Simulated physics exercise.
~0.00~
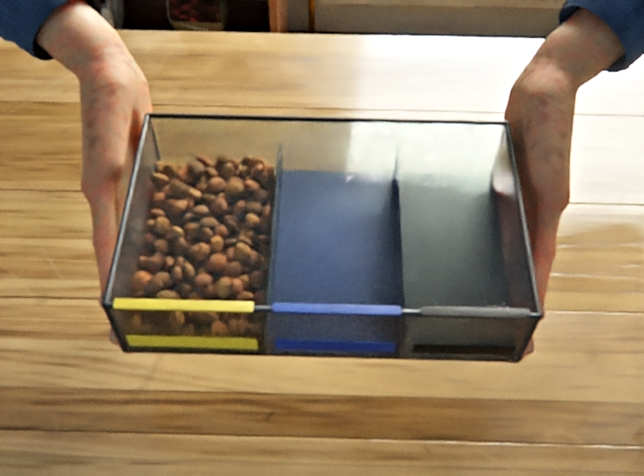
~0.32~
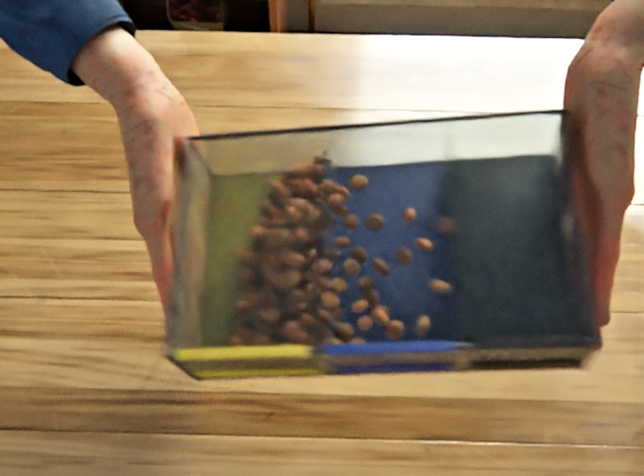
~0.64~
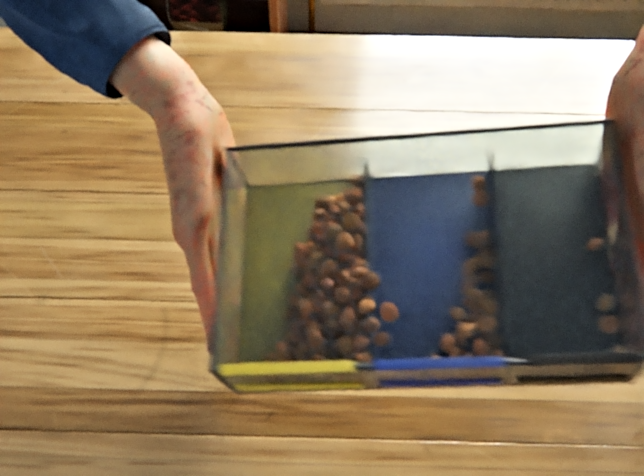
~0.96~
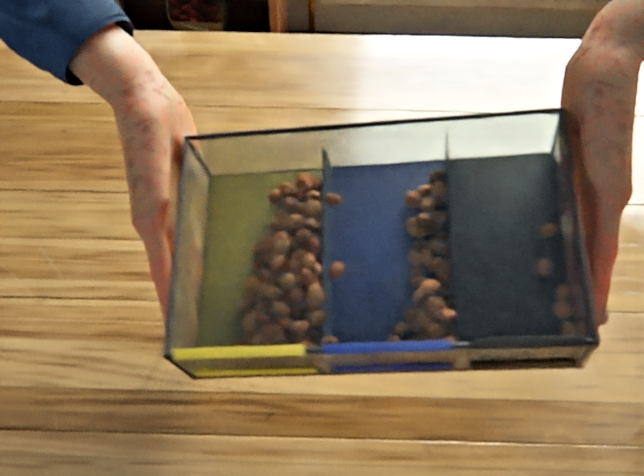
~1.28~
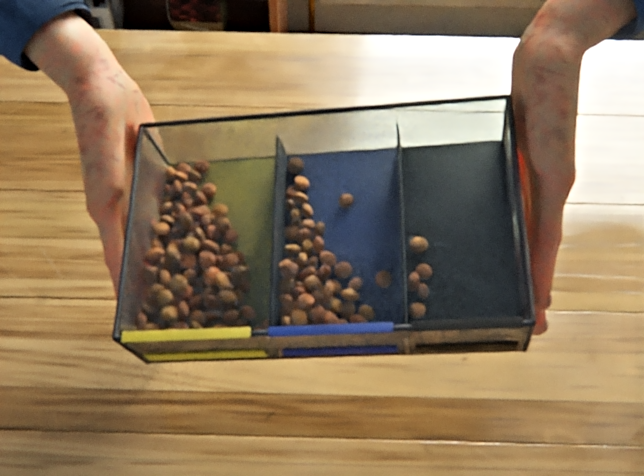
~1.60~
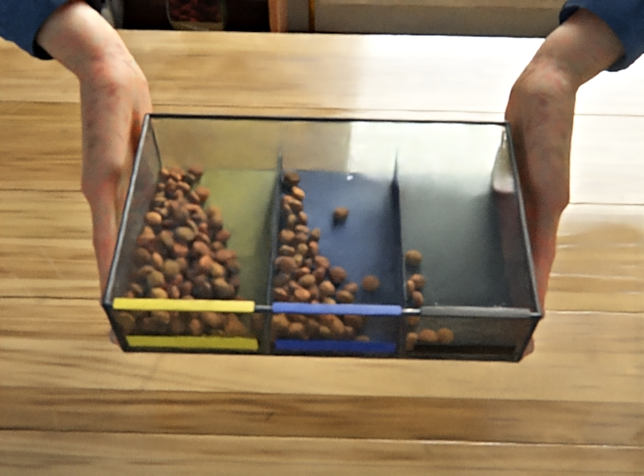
Two hands shake and tilt a clear divided box, spreading brown kibble into all three compartments.
